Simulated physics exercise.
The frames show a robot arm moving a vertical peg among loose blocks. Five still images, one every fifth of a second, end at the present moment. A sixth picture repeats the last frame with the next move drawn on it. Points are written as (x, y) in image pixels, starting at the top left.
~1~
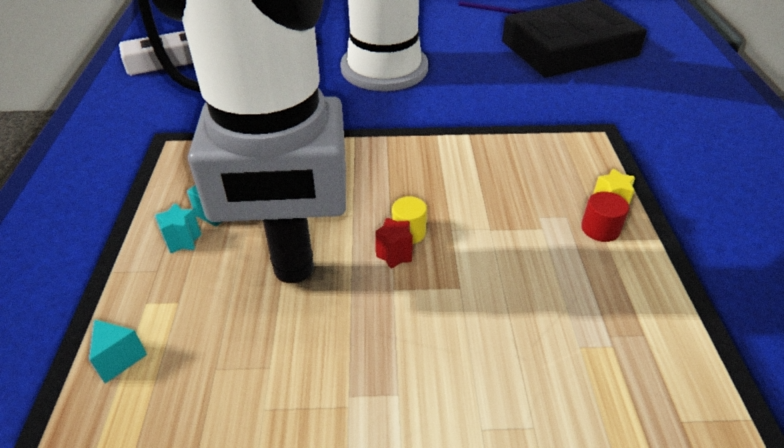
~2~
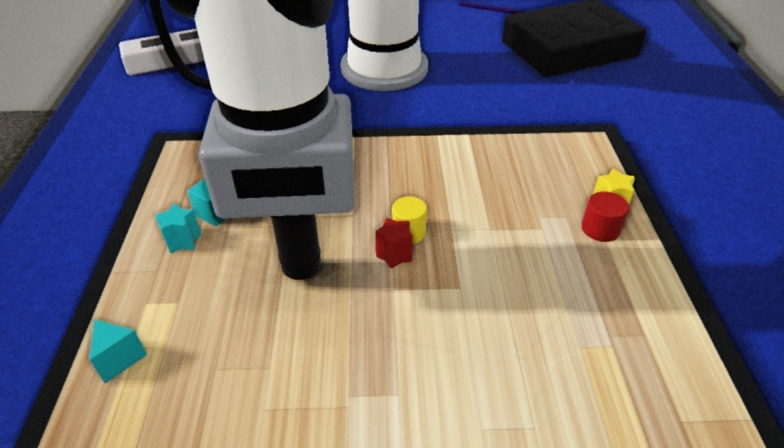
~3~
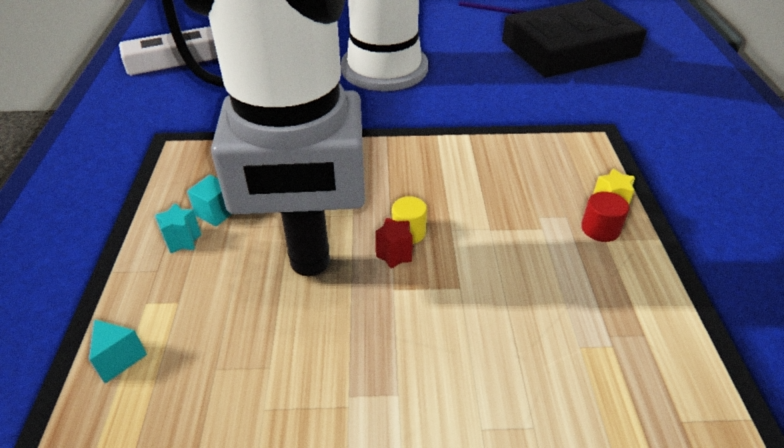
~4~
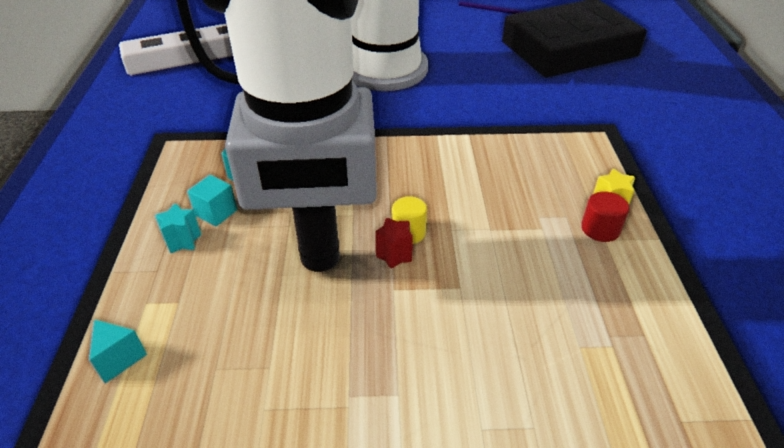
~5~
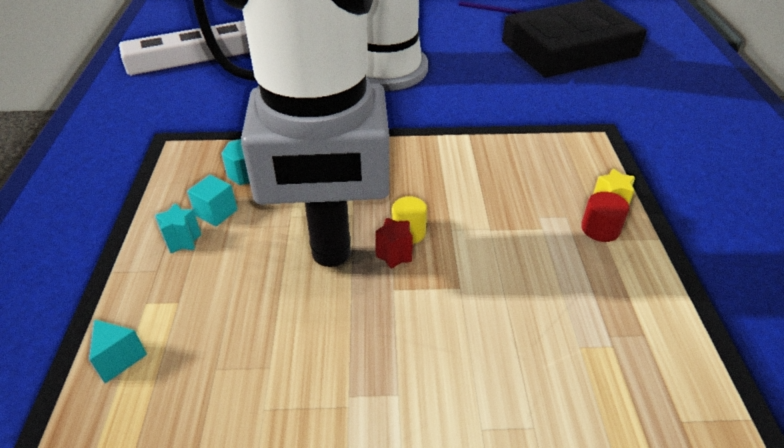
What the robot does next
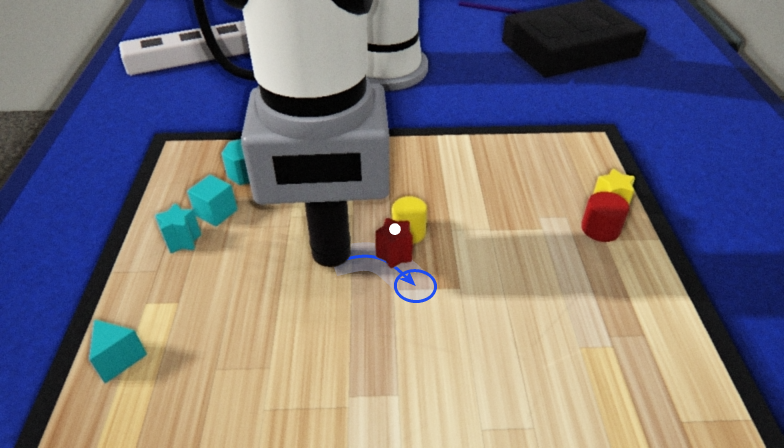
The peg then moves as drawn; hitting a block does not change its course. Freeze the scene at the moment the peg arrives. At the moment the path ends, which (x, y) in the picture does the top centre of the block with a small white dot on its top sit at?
Its top middle: (431, 234).
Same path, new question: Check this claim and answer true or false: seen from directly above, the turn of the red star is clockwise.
The statement is incorrect.
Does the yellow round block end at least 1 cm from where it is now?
The answer is no.
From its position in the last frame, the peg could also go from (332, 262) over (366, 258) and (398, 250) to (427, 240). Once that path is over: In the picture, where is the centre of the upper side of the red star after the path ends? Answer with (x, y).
Top centre: (460, 224).
The line goes from (332, 262) through (365, 256) and (394, 266) to (415, 286); the dot is on the red star.
The first path, step by step. One third of the way, peg at (366, 248); red star at (405, 229).
Two thirds of the way, peg at (394, 258); red star at (426, 231), turned 50° anticlockwise.
At the end, peg at (416, 277); red star at (431, 234), turned 75° anticlockwise; yellow round block unmoved.
